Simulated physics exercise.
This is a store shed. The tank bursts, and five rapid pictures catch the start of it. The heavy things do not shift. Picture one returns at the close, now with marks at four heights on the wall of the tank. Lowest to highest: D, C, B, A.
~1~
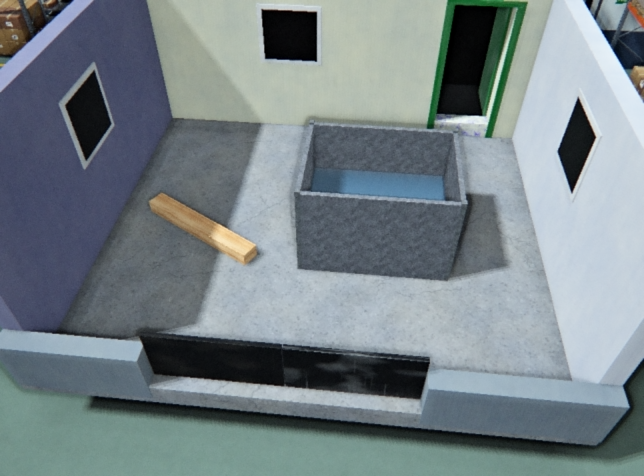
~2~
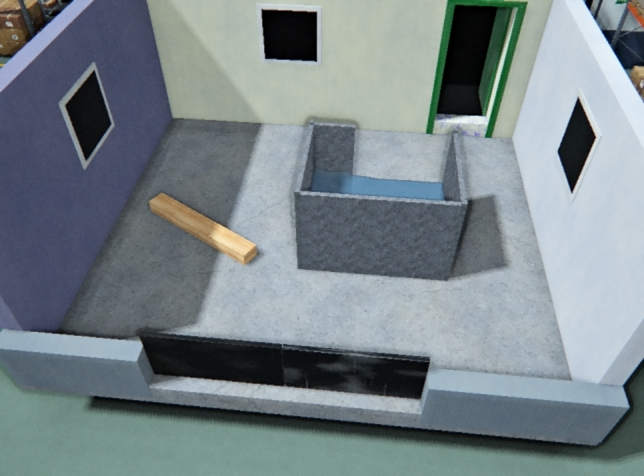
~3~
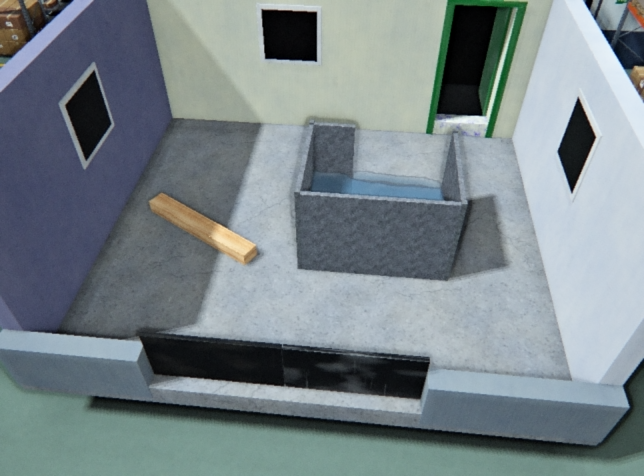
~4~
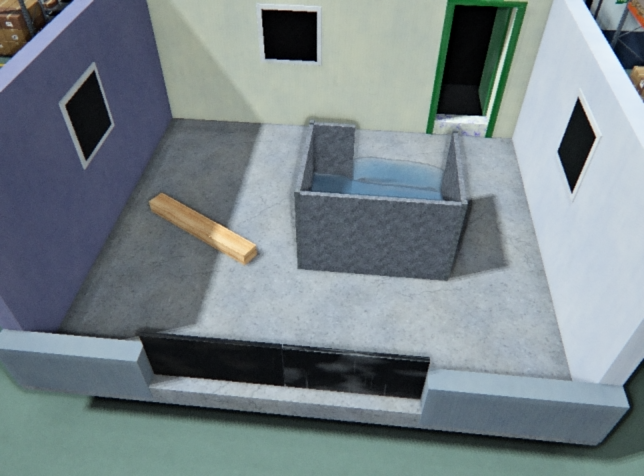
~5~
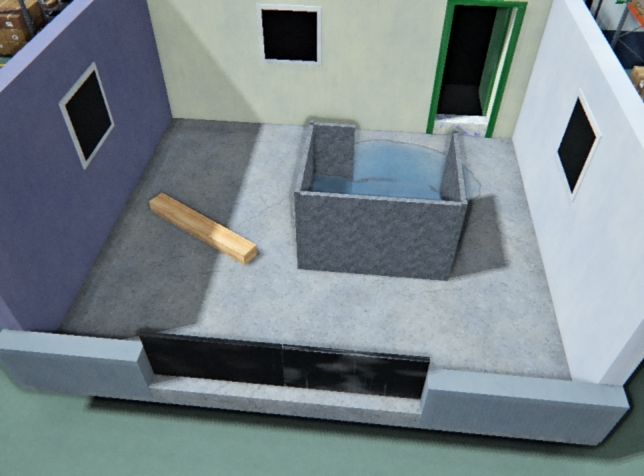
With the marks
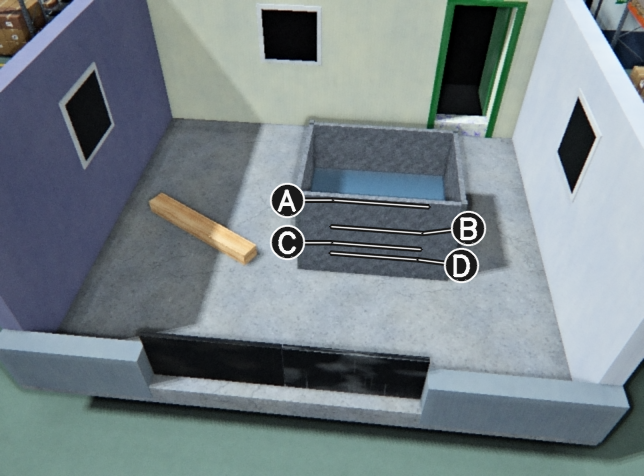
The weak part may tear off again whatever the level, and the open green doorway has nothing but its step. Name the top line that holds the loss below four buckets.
Choose C.
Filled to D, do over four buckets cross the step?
No.
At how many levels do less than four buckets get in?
Two of them.
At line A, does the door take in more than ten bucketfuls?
Yes.
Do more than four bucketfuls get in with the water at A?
Yes, that goes wrong.
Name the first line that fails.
That would be B.
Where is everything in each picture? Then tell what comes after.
Water in the tank at rest, its middle at (377, 203); foot of the green doorway at (458, 135); shut gate at (283, 352), in the first picture.
Water covers 1 % of the ground, its front hidden from here, in the second picture.
Water covers 3 % of the ground, its front hidden from here, in the third picture.
Water covers 6 % of the ground, its front hidden from here, in the fourth picture.
Water covers 11 % of the ground, its front hidden from here, in the fifth picture.
In white, A at (379, 203); B at (377, 230); C at (375, 246); D at (374, 256); from the bottom up D, C, B, A.
For line A, dozens of bucketfuls pour in.
For line B, about 8 bucketfuls get in.
For line C, a bucket or two gets in.
For line D, nothing gets over.
